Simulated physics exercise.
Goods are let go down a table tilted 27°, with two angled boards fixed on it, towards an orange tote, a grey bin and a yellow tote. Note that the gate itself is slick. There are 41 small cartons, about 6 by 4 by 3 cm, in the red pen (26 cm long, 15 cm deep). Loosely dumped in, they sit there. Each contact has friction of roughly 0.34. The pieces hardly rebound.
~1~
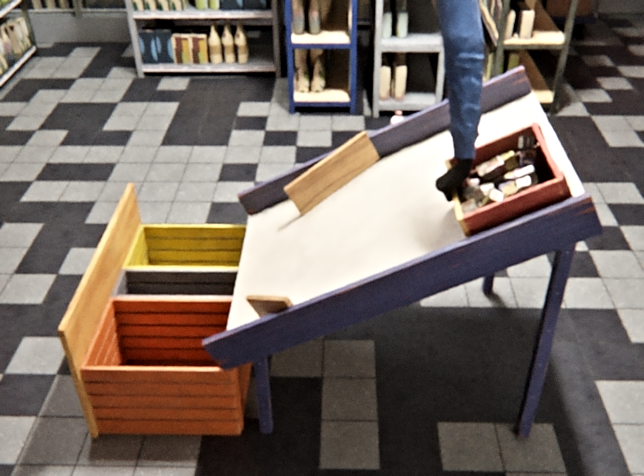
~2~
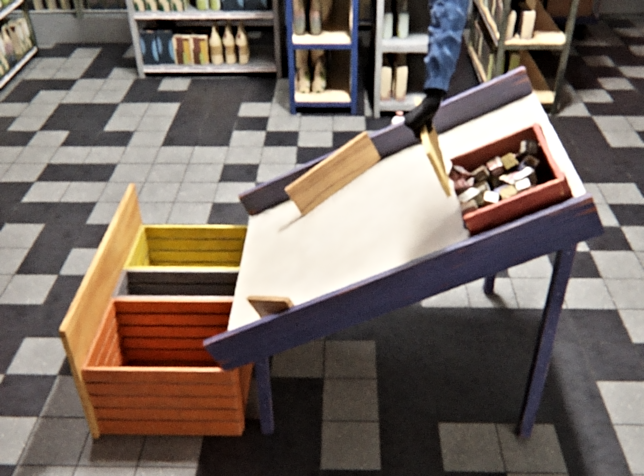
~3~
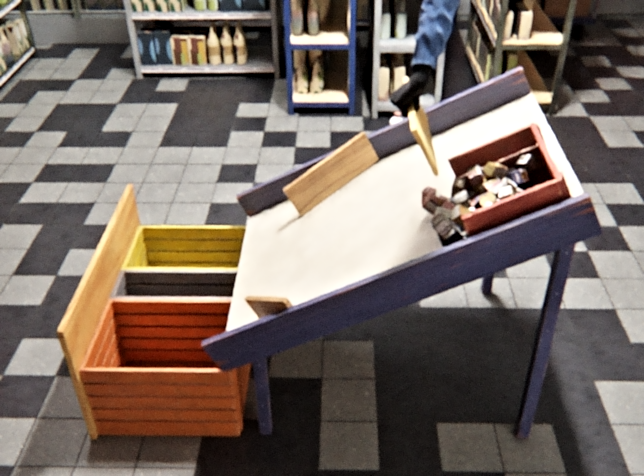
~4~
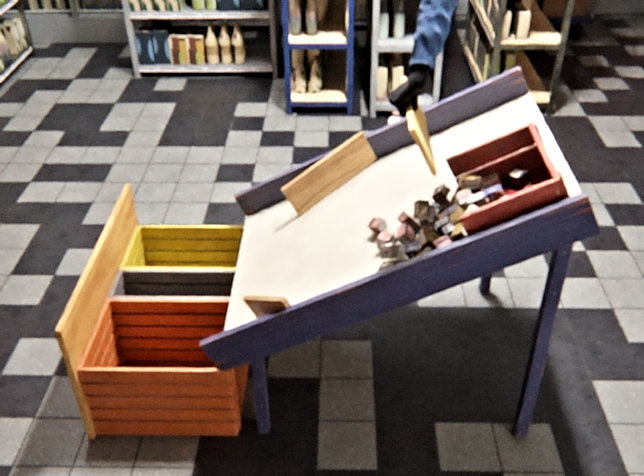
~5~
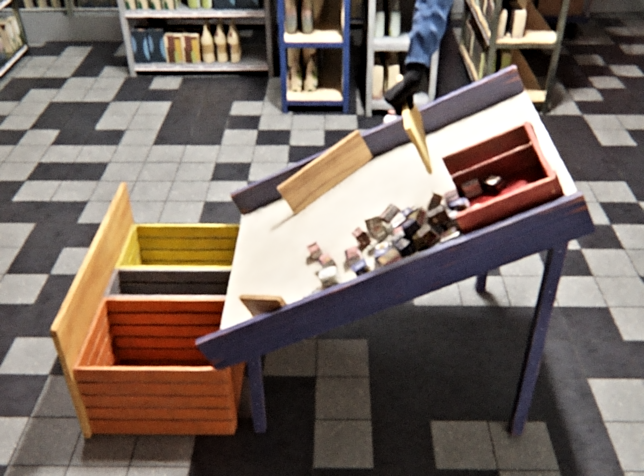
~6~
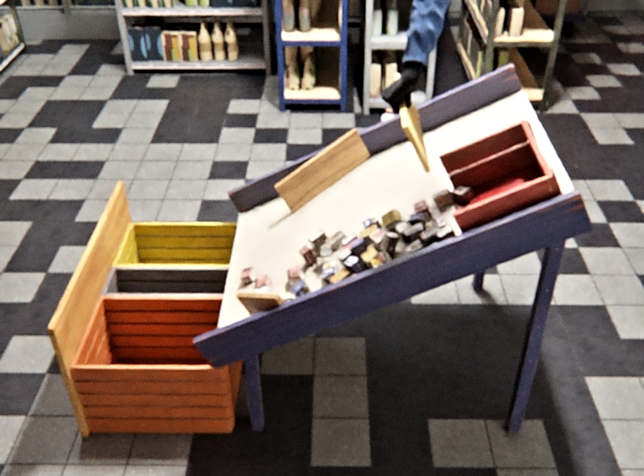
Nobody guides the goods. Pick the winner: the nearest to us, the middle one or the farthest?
Lab note: Max count in the foremost receptacle, the orange tote.
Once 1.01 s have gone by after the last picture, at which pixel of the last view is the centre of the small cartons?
(142, 375).
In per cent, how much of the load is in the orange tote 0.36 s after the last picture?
25 %.
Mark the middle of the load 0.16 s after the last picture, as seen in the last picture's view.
Estimated middle - around (300, 277).
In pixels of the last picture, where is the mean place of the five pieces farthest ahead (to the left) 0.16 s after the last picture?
The five leading pieces sit around (206, 306).
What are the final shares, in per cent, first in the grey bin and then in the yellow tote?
Around 10 per cent and 0 per cent, in that order.
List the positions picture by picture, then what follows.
In the first frame (we follow the rim corner now nearest the camera), red pen at (557, 179); orange tote at (229, 369); nothing out yet.
Red pen at (558, 180), in the second frame.
Red pen at (556, 180); 10 out, in the third frame.
Red pen at (554, 180); 24 out, the lowest carton at (377, 225), in the fourth frame.
Red pen at (550, 178); 34 out, the lowest carton at (315, 250), in the fifth frame.
Red pen at (547, 177); orange tote at (219, 367); 40 out, the lowest carton at (248, 275), in the sixth frame.
Then, 0.16 s after the last picture, 2 in the orange tote, 38 on the slope and 1 in the air.
Then, 0.36 s after the last picture, 10 in the orange tote, 1 in the grey bin, 25 on the slope and 5 in the air.
Then, 0.65 s after the last picture, 29 in the orange tote, 3 in the grey bin, 7 on the slope and 2 in the air.
When it is over (1.01 s after the last picture), 37 in the orange tote and 4 in the grey bin.
